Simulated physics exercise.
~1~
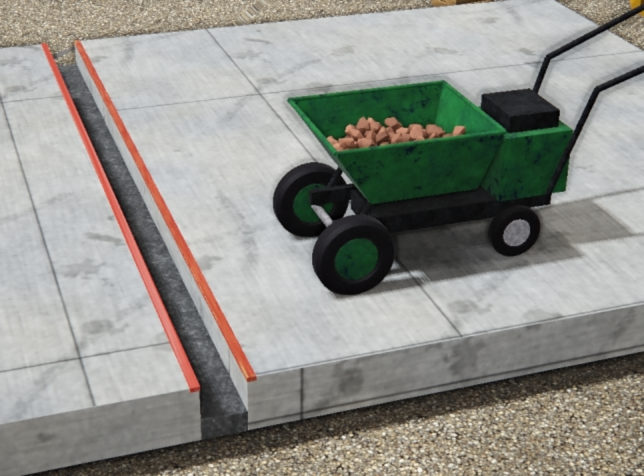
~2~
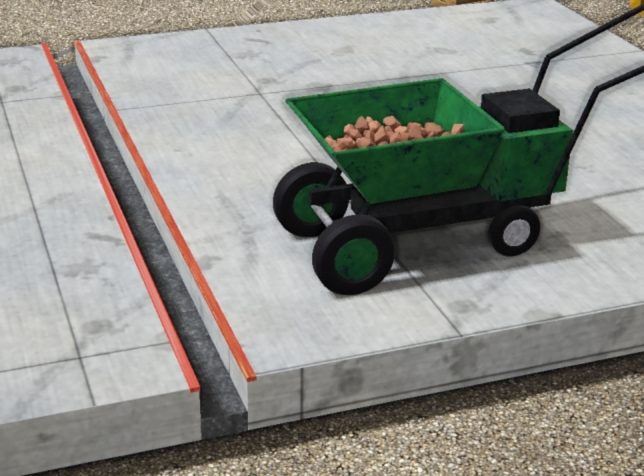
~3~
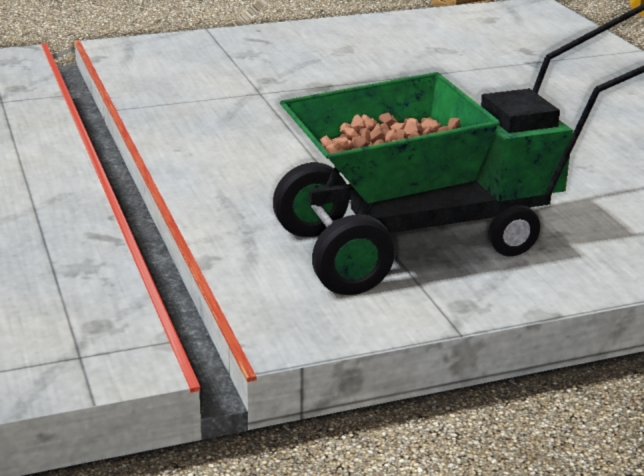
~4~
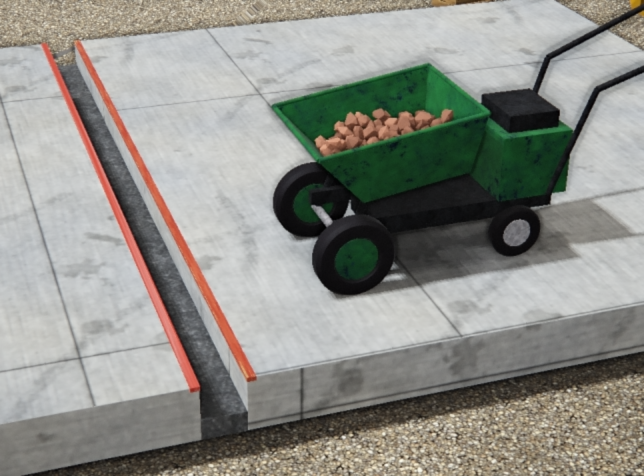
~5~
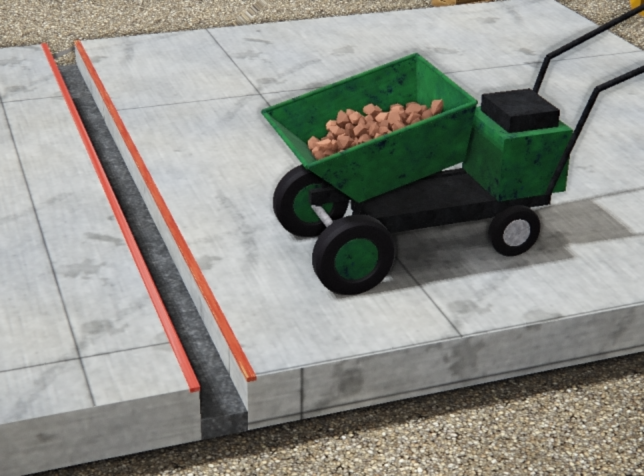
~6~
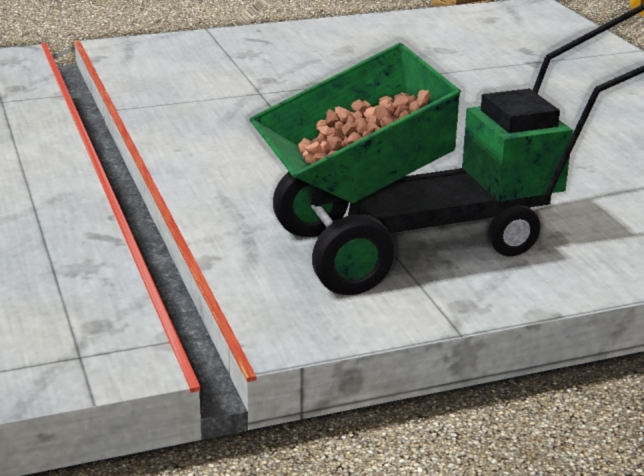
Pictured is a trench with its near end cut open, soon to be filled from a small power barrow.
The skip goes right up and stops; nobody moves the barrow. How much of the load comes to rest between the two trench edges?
More than half of it.
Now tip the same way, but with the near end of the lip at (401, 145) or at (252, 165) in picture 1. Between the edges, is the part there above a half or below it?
From the first position short of one half lands between the edges, from the second short of one half.
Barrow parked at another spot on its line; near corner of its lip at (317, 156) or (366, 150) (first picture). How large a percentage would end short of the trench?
In order, 0 % followed by 40 %.
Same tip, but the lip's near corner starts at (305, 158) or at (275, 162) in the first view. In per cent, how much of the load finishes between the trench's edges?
Estimates: 60 %, 20 %.
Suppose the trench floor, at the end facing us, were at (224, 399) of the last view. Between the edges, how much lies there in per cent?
The share would be around 60 per cent.
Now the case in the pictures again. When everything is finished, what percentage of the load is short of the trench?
15 %.
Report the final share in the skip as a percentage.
I'd put it near 0 percent.
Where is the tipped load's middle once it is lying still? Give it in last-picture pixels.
About pixel (181, 298).
Soon, skip tipped steeply; all in the skip.
A while on, skip tipped right over; most in the skip; a small part short of the trench; a small part in or heaped over the trench; a stray few falling.
Towards the end, skip tipped right over; a small part in the skip; a small part short of the trench; most in or heaped over the trench; a stray few beyond it.
Finally, skip tipped right over; a small part short of the trench; most in or heaped over the trench; a stray few beyond it.
